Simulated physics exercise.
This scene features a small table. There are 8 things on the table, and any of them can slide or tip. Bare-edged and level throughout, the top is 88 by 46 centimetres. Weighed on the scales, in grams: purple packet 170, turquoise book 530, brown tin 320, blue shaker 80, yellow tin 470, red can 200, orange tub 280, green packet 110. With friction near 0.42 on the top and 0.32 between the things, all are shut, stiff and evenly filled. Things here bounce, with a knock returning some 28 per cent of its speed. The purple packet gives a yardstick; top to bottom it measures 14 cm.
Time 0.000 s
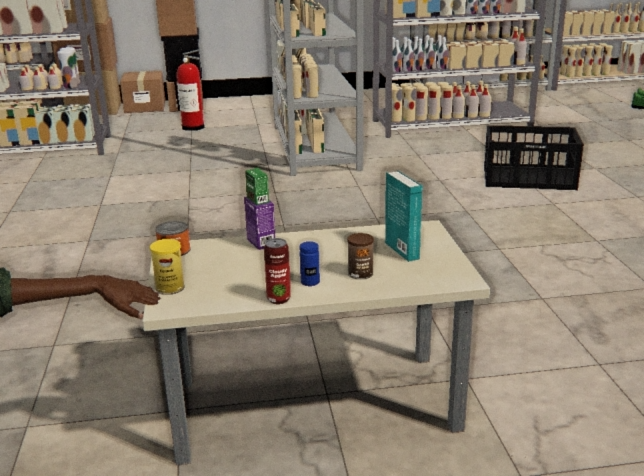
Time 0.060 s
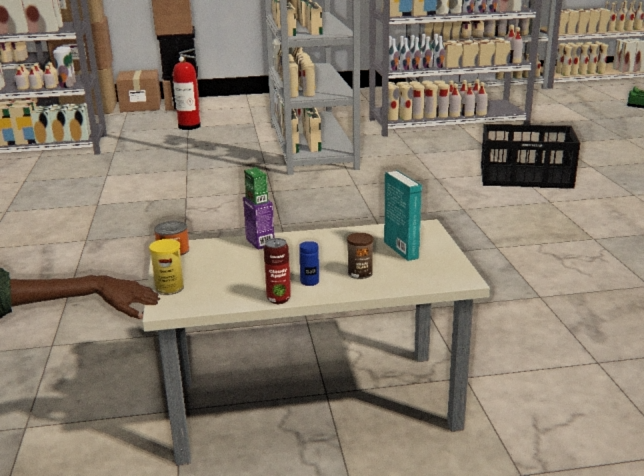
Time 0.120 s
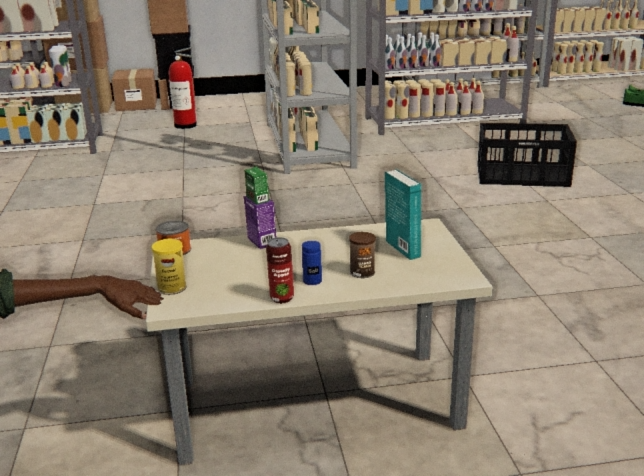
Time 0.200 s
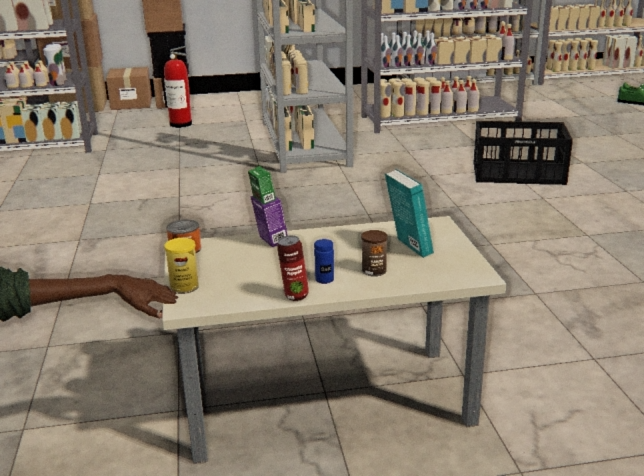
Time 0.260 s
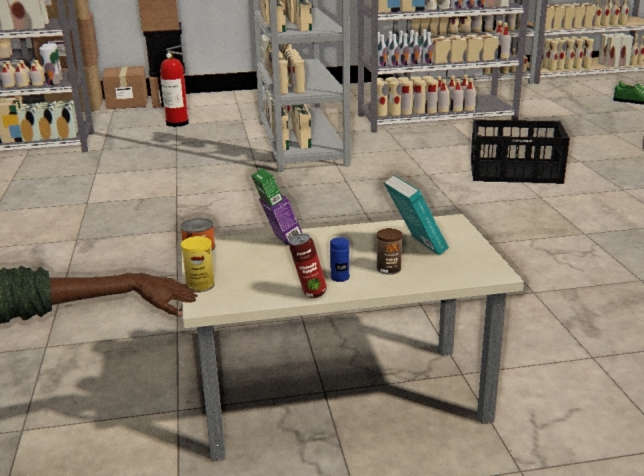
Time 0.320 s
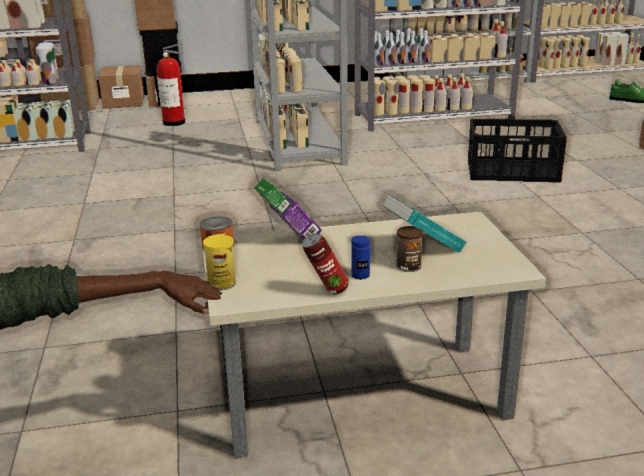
In a store aisle, a hand at the left pushed a small table of groceries to the right, and the turquoise book and the stacked purple and green packets tilted left, then the red can leaned too.
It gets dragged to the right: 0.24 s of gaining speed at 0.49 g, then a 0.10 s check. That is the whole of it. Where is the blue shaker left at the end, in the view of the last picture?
It is left at about (402, 253) in that view.
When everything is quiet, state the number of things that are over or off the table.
That comes to 4.
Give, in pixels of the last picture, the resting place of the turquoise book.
(449, 219), roughly.
By 0.42 s, table shifted 19 cm; blue shaker 2 cm from its spot near (388, 254); green packet tilted 72°; turquoise book on its side.
By 0.52 s, table shifted 19 cm; blue shaker 6 cm from its spot near (401, 253); green packet on its side; turquoise book on its side.
By 0.82 s, table shifted 19 cm; blue shaker 6 cm from its spot near (402, 253); green packet on its side; red can on its side.
When it is over (2.3 s), lying over on the table, purple packet, turquoise book, red can and green packet; not toppled but over 5 cm from the start, blue shaker, yellow tin and orange tub; brown tin within 5 cm of the start. End places, in pixels of the last picture, blue shaker near (402, 253).
